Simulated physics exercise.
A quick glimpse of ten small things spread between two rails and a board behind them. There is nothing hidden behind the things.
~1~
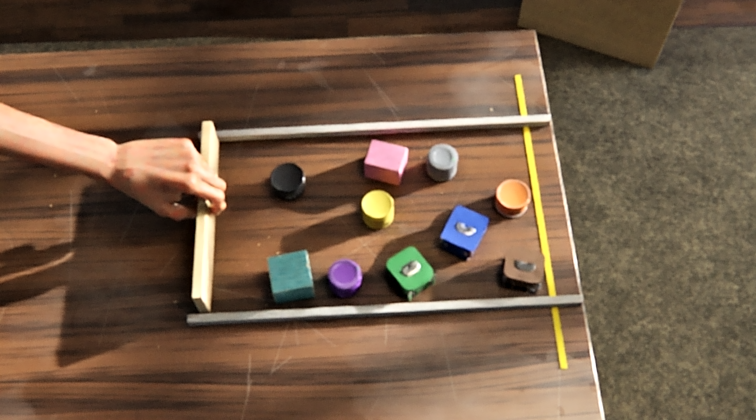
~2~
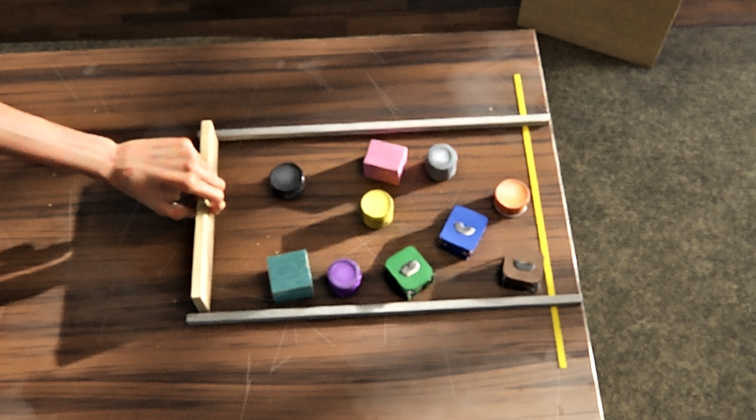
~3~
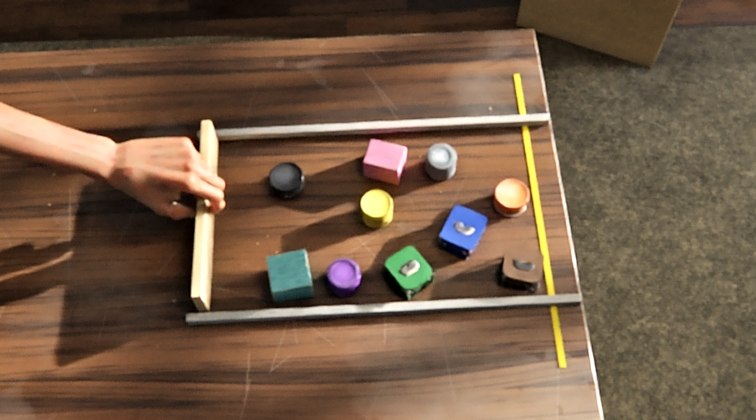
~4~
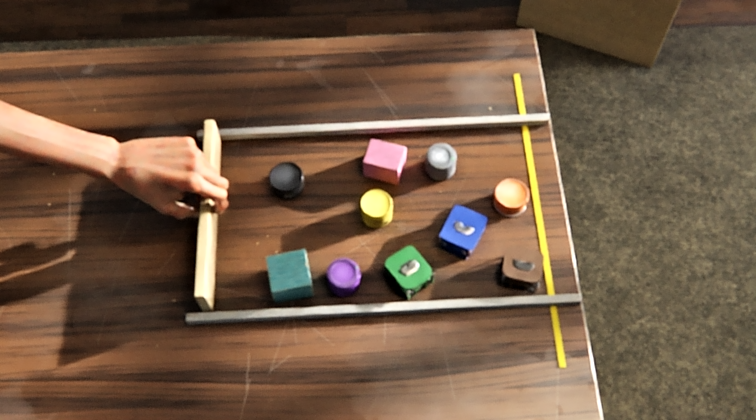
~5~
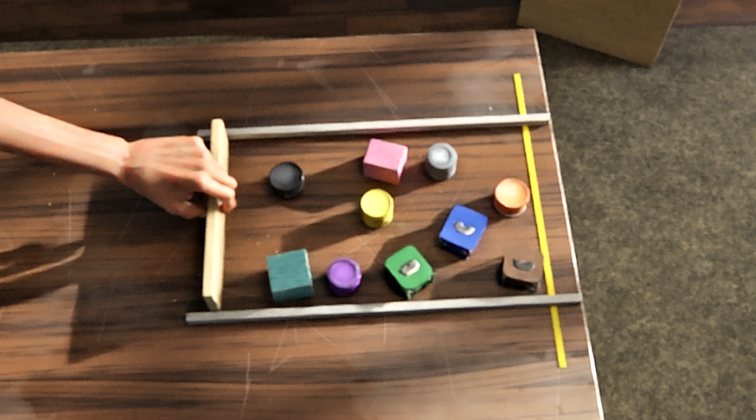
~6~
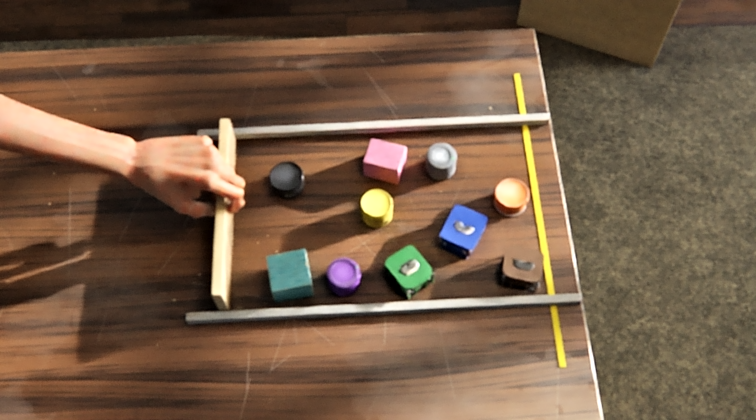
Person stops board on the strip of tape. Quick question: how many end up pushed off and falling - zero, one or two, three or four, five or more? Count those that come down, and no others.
Five or more.
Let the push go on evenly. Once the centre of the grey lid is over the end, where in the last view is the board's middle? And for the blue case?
Approx. (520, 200) / approx. (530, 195) for the other.
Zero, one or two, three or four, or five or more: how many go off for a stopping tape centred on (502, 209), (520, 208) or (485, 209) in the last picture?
1 or 2; three or four; either one or two.
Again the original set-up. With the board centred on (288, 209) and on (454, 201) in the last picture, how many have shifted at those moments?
The counts are 3 and 9.
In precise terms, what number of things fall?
Tally: 6.
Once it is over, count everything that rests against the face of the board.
Contact count: 4.
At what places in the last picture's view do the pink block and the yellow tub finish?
First object: (544, 140); second object: (554, 201).
A little later, none off yet; brown case at rest near (522, 269); orange pot at rest near (511, 198); blue case at rest near (463, 232).
Next, none off yet; brown case shifted about its own width near (569, 268); orange pot at rest near (511, 198); blue case shifted a little near (477, 230).
When it is over, the number that fall off is five or more; down, purple lid, green case, grey lid, blue case, orange pot and brown case.
